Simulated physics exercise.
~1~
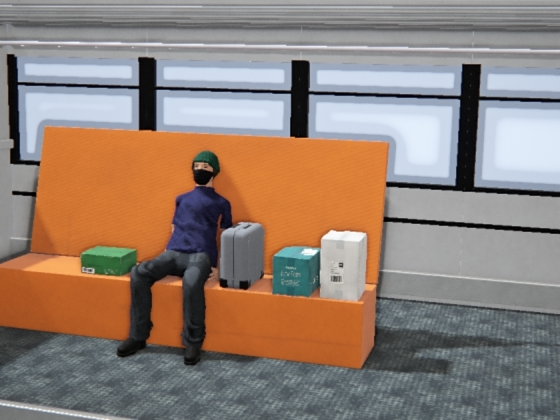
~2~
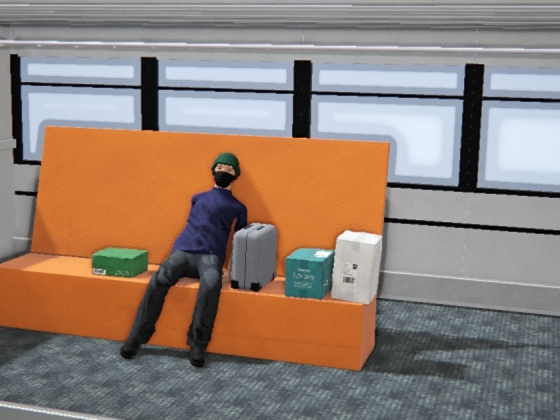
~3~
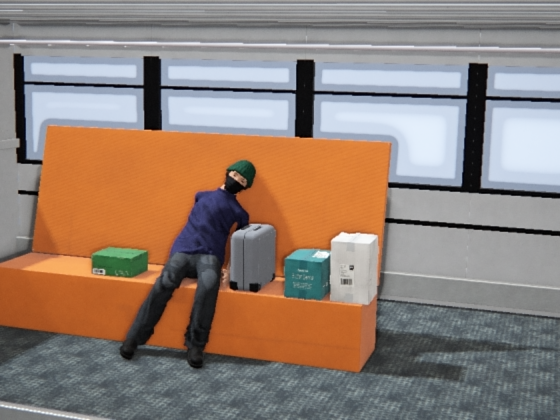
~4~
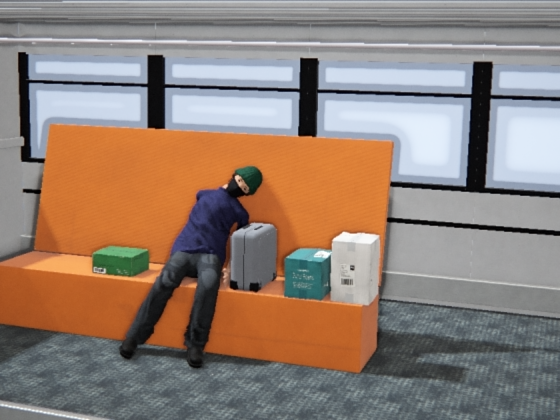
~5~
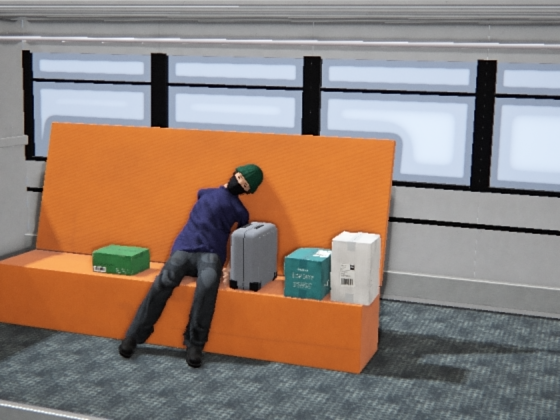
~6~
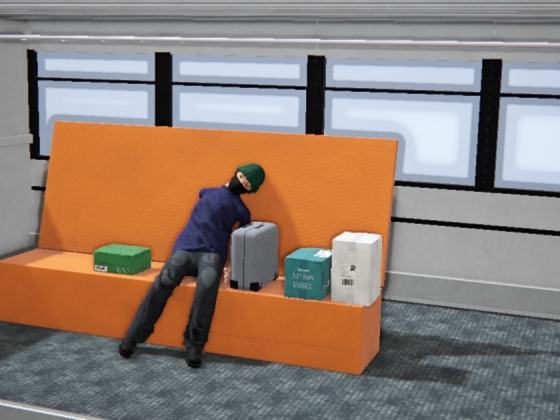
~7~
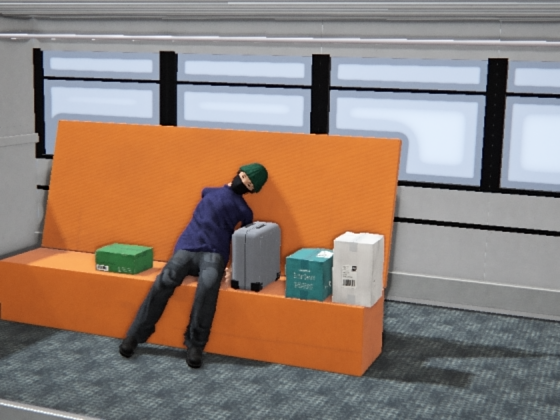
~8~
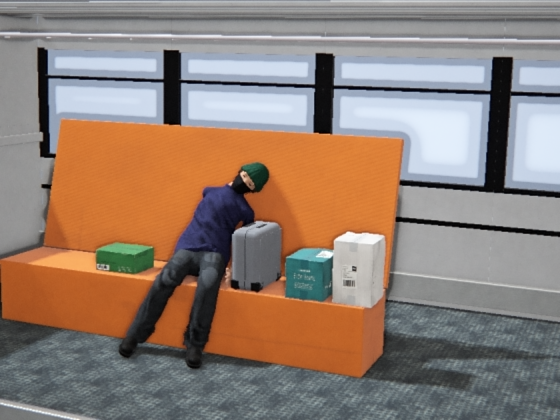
Inside a train carriage, seen from the front and slightly above, a long orange bench stands beneath a row of pale windows. A commuter in a green beanie, dark mask, navy top and grey trousers sits slumped on it, with a green carton to the left and a grey suitcase, a teal box and a tall white pack to the right. The things shift slightly right as the commuter tips right, head and shoulders sagging toward the suitcase. The view drifts gently sideways while everything settles. Finally, the commuter leans motionless, still seated, and all four items remain on the bench.
